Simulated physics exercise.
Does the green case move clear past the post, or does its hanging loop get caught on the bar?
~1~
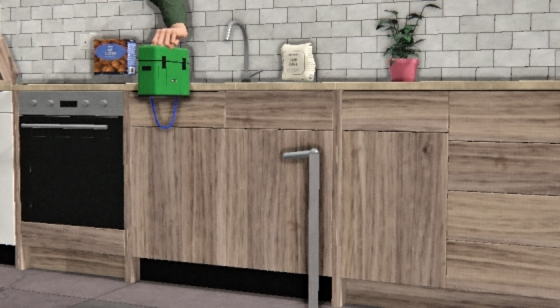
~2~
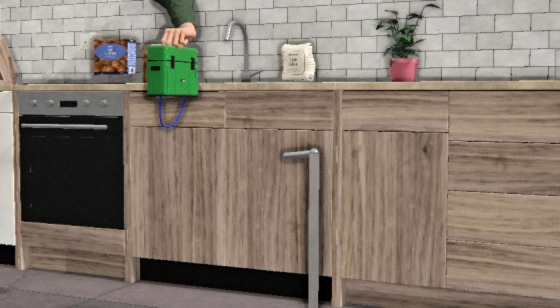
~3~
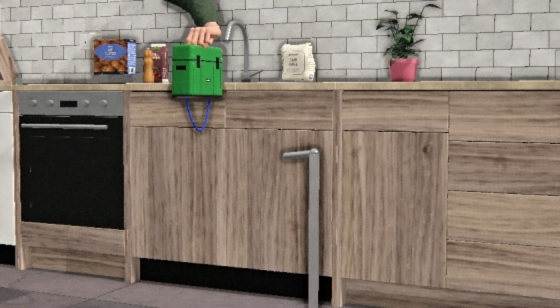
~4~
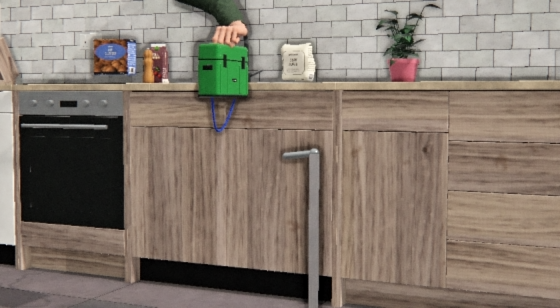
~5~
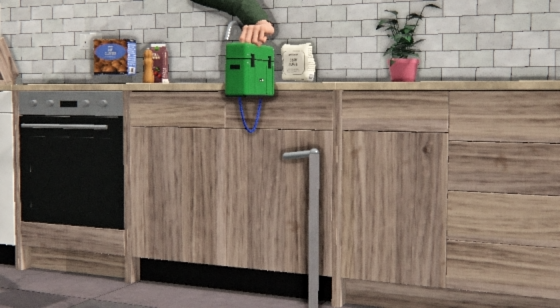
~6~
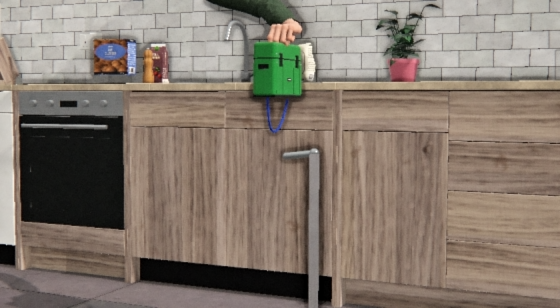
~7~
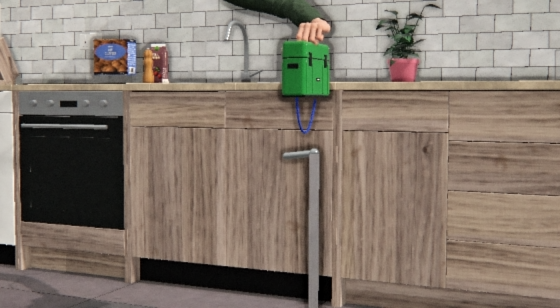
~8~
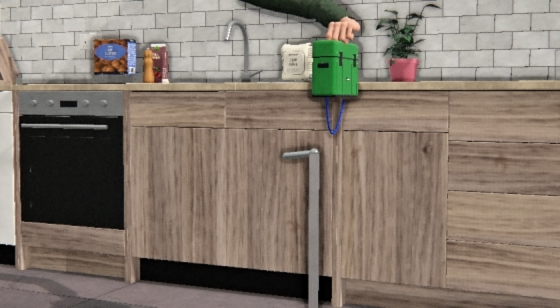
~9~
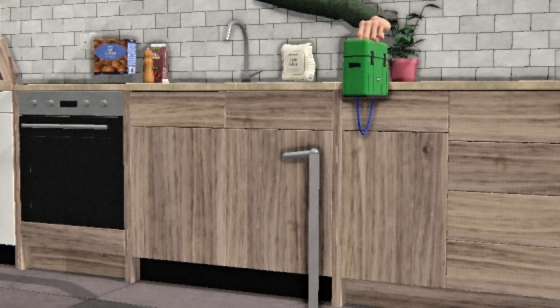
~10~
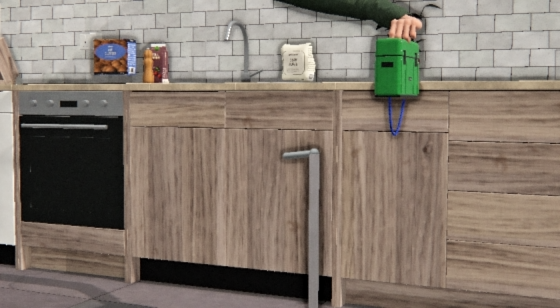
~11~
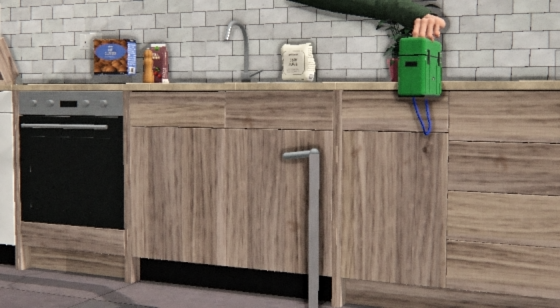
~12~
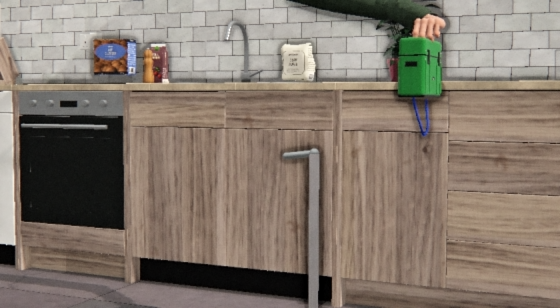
The green case moves clear past the post. Its blue loop passes above the bar without catching and still hangs below the case at the end.
Green case with a dangling blue loop being carried right by hand above a grey post, passing clear of its bar.
